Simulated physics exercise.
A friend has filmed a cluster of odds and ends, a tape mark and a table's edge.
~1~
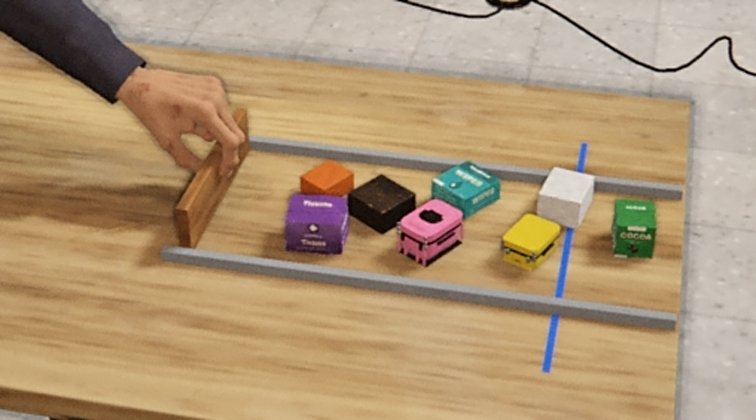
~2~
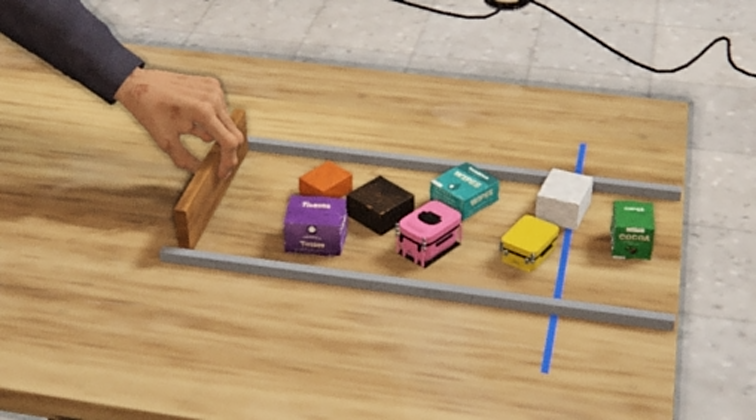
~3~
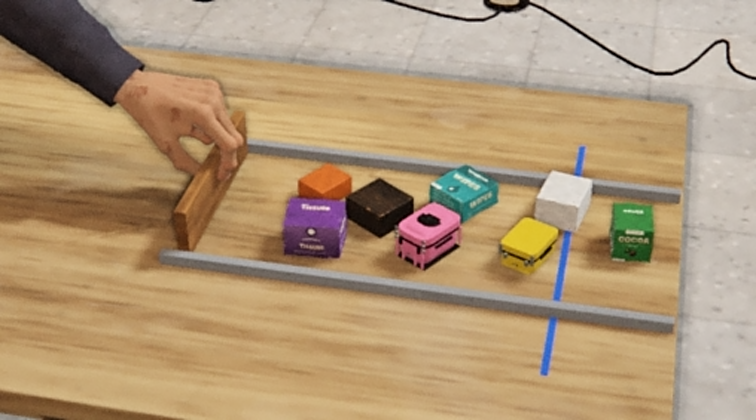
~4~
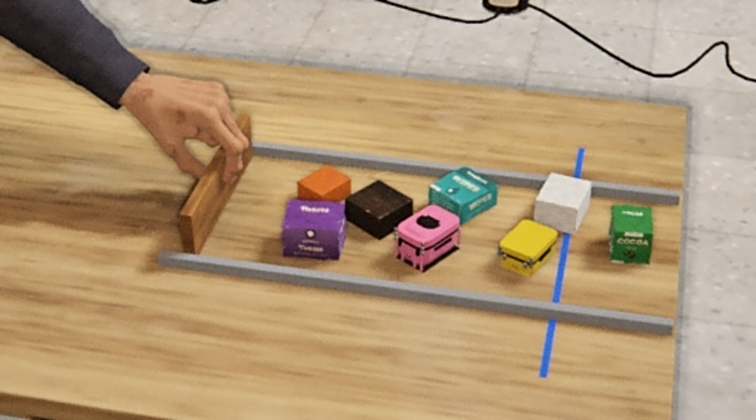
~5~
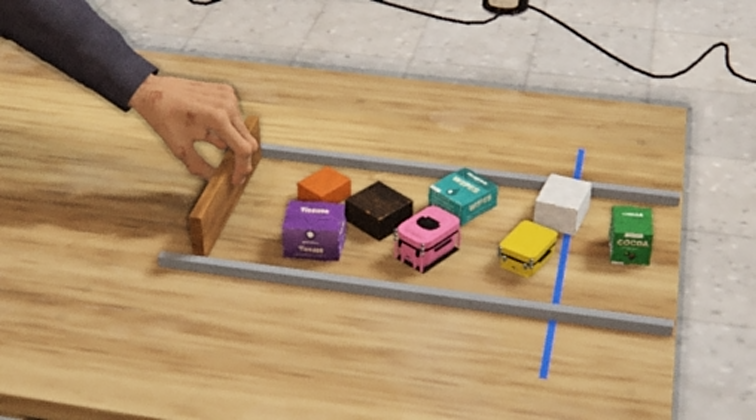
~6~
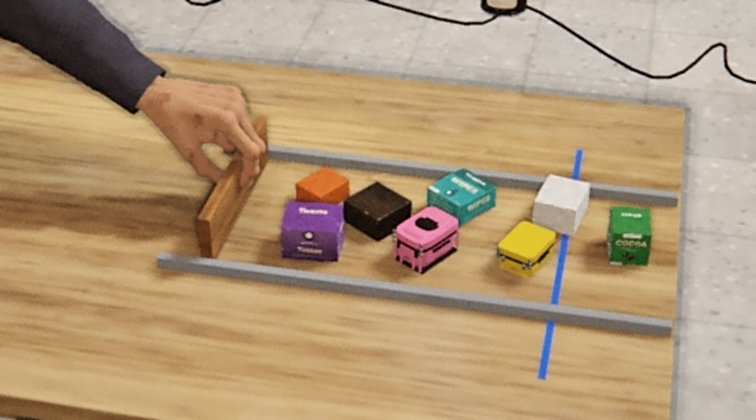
The clip opens on a hand holding a wooden board at the left end of two gray rails, with a cluster of colorful boxes and blocks between them and blue tape across the right side. The board stays nearly still, then slides slightly right, while the boxes barely shift.
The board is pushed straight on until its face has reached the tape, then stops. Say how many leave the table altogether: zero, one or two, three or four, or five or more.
The number that fall off is one or two.
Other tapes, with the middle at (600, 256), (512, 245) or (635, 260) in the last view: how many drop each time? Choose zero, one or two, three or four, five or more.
For each place: Three to four; no fall at all; 5 or more.
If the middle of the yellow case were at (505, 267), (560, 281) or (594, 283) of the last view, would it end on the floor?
In that order, it is lost; goes over; tumbles off.
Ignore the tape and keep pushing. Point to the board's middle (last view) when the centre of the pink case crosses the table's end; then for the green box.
About (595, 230), and (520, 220) for the other.
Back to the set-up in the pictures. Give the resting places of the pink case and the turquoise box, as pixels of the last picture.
The pink case at (640, 276), the turquoise box at (630, 210).
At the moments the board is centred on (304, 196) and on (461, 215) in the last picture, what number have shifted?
The counts are 2 and 7.
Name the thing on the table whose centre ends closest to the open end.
That is the white block.
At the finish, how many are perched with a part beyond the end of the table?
1 of them.
Soon after, none off yet; green box at rest near (630, 236); white block at rest near (561, 205); yellow case at rest near (526, 251).
Then, none off yet; green box at rest near (630, 236); white block at rest near (561, 205); yellow case moved a little near (552, 257).
Further on, none off yet; green box moved about its own width near (668, 240); white block moved about its own width near (626, 210); yellow case moved well along near (626, 269).
At rest, the number that fall off is one or two; fallen, yellow case and green box.
